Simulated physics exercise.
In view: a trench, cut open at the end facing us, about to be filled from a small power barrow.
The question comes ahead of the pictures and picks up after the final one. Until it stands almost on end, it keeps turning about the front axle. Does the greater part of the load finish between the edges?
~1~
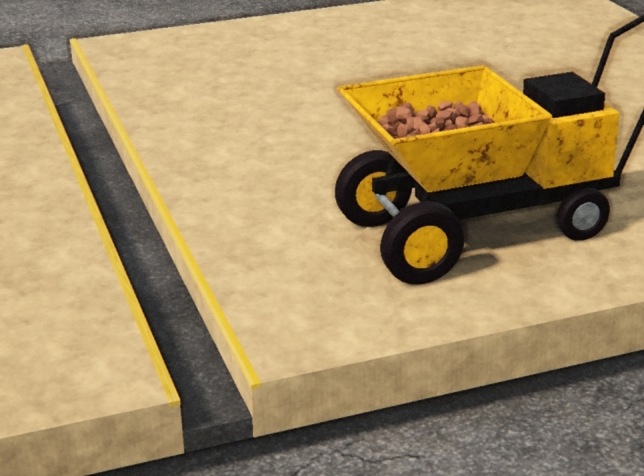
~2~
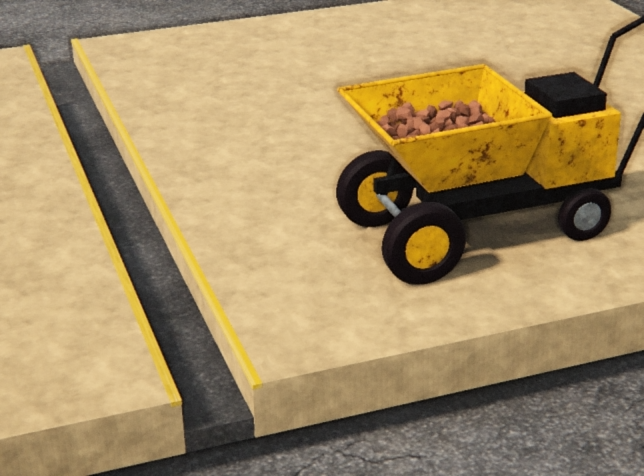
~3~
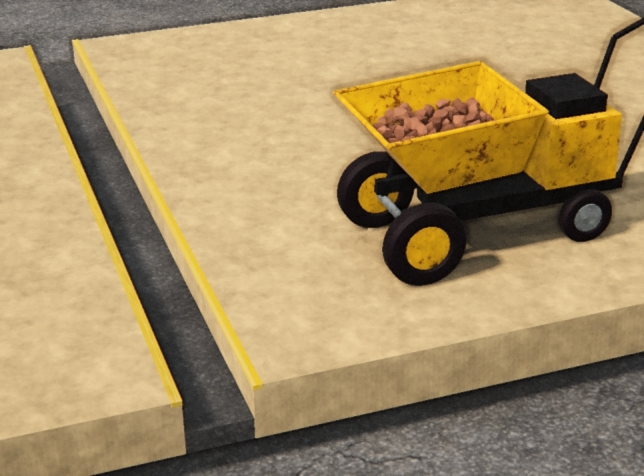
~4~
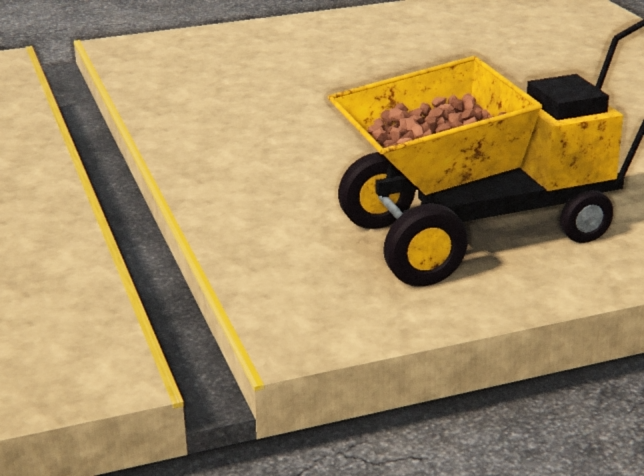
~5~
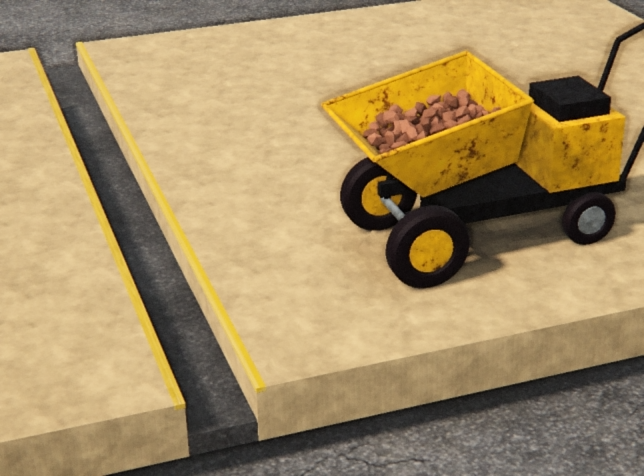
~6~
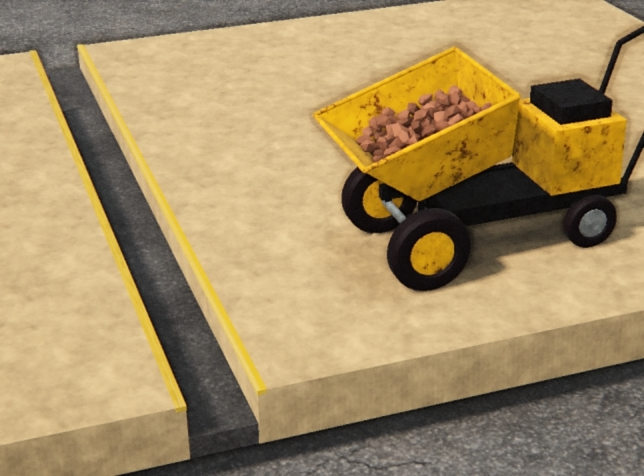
No.
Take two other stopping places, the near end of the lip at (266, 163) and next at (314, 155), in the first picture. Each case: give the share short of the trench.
The first position yields around 0 per cent; the second yields around 10 per cent.
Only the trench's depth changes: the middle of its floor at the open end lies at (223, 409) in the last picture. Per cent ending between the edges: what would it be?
Some 20 per cent.
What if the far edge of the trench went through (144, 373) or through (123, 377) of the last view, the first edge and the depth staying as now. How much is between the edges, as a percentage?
The first try lands around 20 %, the second around 20 %.
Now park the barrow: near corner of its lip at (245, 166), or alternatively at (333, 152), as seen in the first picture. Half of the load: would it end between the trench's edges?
Okay, first it's a smaller portion, and then it's the bigger portion.
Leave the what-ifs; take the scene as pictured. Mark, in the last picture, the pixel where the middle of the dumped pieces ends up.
About pixel (253, 279).
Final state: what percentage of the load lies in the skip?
I'd say around 10 per cent.
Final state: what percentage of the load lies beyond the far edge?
Roughly 0 per cent of the load.
Just after the last frame, skip tipped steeply; every one in the skip.
A moment on, skip tipped right over; almost all in the skip; just a few short of the trench.
Further on, skip tipped right over; roughly a third in the skip; roughly half short of the trench; about a tenth in or heaped over the trench.
When it is over, skip tipped right over; about a tenth in the skip; roughly two thirds short of the trench; roughly a quarter in or heaped over the trench; not one beyond it.
